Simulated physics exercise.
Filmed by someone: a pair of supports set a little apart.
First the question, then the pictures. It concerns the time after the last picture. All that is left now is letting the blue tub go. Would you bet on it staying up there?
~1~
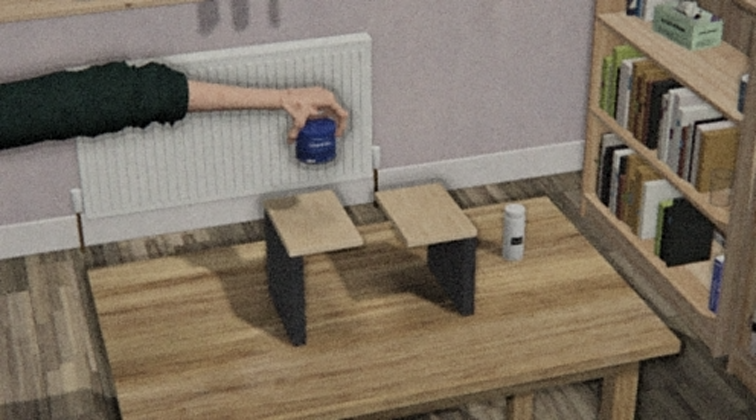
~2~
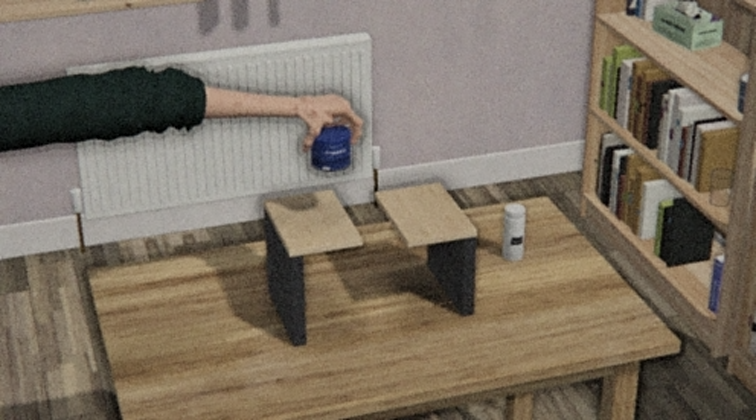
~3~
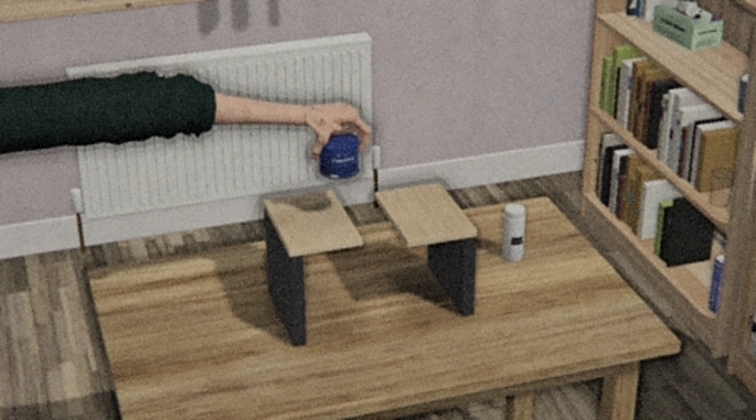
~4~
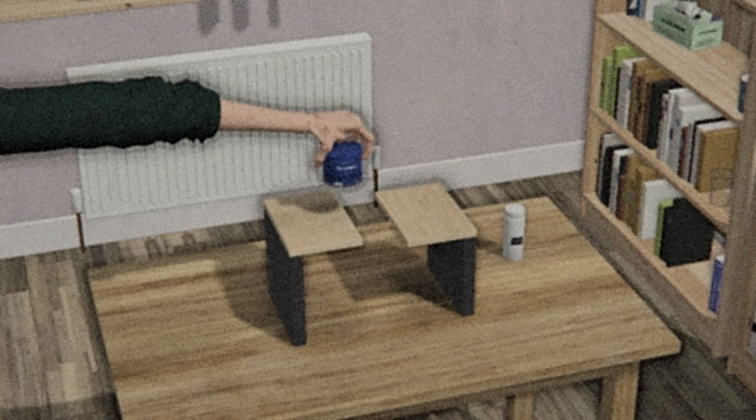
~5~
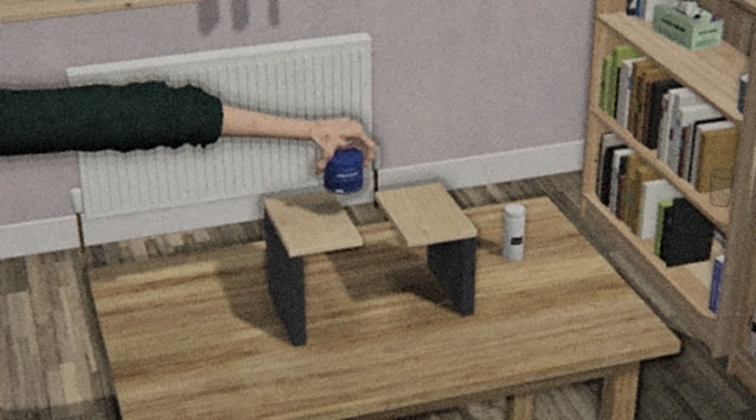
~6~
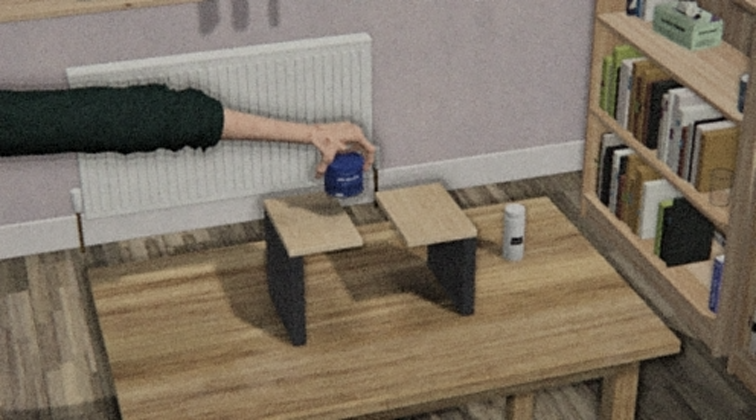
It cannot get past.
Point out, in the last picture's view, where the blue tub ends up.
End point in the final view: About (344, 199).
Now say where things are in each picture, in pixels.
The first picture shows on its way; blue tub (315, 140); white shaker (514, 232).
The second picture shows on its way; blue tub (331, 148); white shaker (514, 232).
The third picture shows on its way; blue tub (339, 156); white shaker (514, 232).
The fourth picture shows on its way; blue tub (342, 163); white shaker (514, 232).
The fifth picture shows on its way; blue tub (343, 171); white shaker (514, 232).
The sixth picture shows held still over the gap; blue tub (343, 174); white shaker (514, 232).
Then, 0.20 s on from there, blue tub shifted a little near (344, 195).
Then, 0.30 s on from there, blue tub shifted about its own width near (344, 199).
In the end, moved from the start, blue tub; white shaker unmoved. At the end, from the last picture's camera, blue tub near (344, 199). The tub stays on top.
